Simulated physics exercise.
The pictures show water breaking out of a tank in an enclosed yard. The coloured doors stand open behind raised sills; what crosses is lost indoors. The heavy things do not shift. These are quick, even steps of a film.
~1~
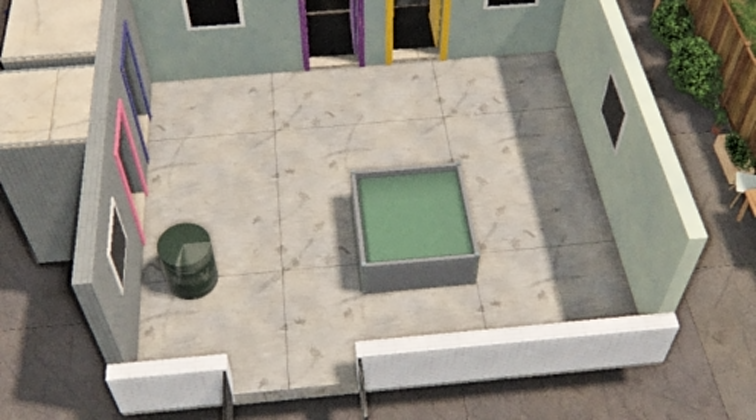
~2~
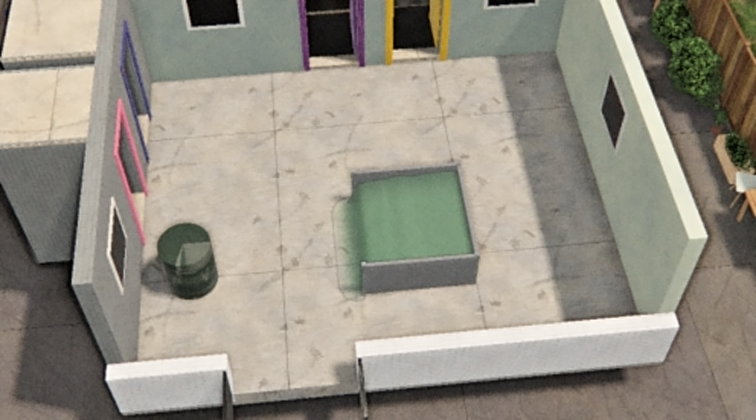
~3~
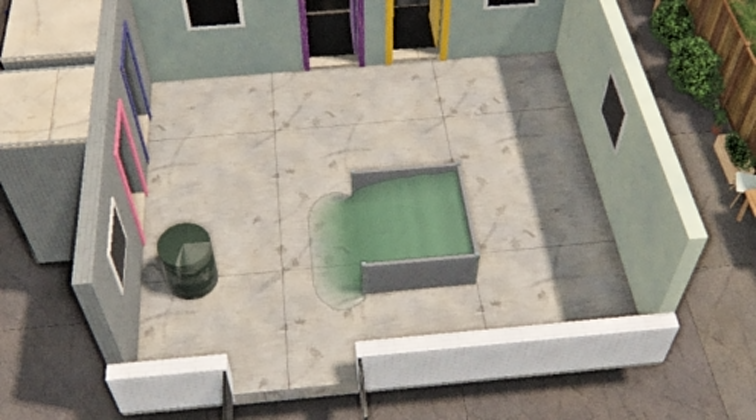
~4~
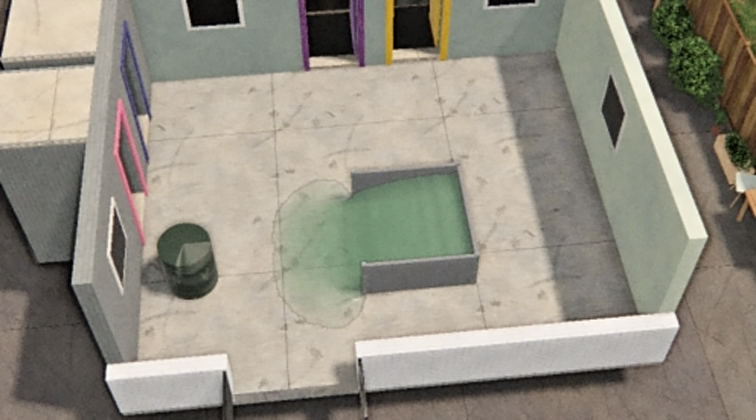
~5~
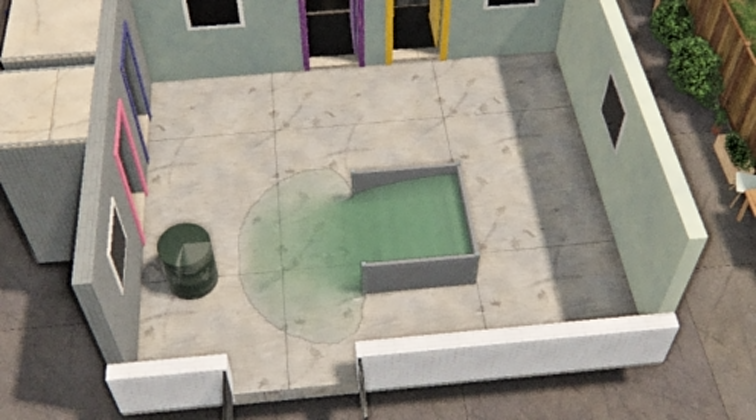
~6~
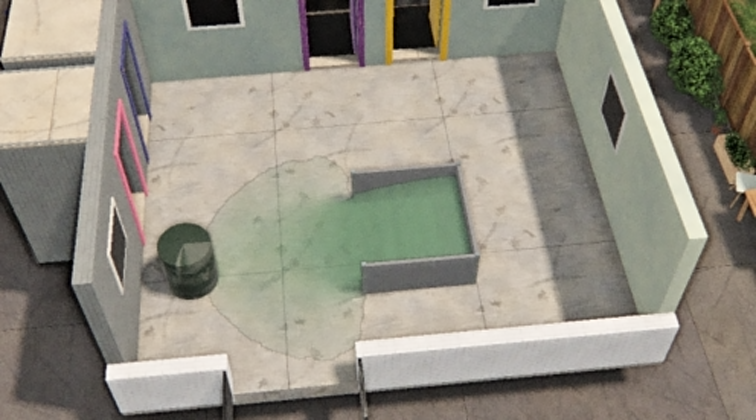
Green water pours from the open left side of a tank and spreads leftward across the yard.
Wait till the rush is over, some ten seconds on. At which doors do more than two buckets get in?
In the end: The yellow door admits no more than that; the pink door lets in a lot; the blue door admits no more than that; the purple door admits no more than that.
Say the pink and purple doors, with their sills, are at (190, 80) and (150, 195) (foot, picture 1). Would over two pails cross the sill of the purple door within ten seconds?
Then: Purple lets more in.
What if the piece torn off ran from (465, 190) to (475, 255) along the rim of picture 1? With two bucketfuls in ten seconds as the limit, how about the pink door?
Then: The pink door takes less.
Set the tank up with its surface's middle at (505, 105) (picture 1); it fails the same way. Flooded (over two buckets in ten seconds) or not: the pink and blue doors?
In short: The pink one goes over; the blue one goes over.
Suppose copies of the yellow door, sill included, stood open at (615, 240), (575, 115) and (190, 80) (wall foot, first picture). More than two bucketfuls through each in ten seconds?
One after the other: Holds, stays under, passes that mark.
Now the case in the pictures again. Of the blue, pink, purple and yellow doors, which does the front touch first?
First comes the one in pink.
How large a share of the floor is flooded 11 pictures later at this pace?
I make it 35 per cent.
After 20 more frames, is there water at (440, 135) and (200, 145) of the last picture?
As listed: Not flooded, covered.
A moment on, water covers 30 % of the floor; the yellow door not reached, the pink door under two buckets in, the blue door not reached, the purple door not reached.
Next, water covers 35 % of the floor; the yellow door not reached, the pink door far over two buckets in, the blue door wet at the sill, nothing in, the purple door not reached.
Then, water covers 35 % of the floor; the yellow door not reached, the pink door far over two buckets in, the blue door wet at the sill, nothing in, the purple door not reached.
Later, water covers 60 % of the floor; the yellow door wet at the sill, nothing in, the pink door far over two buckets in, the blue door wet at the sill, nothing in, the purple door wet at the sill, nothing in.
In the end, water covers 85 % of the floor; the yellow door wet at the sill, nothing in, the pink door far over two buckets in, the blue door wet at the sill, nothing in, the purple door wet at the sill, nothing in.
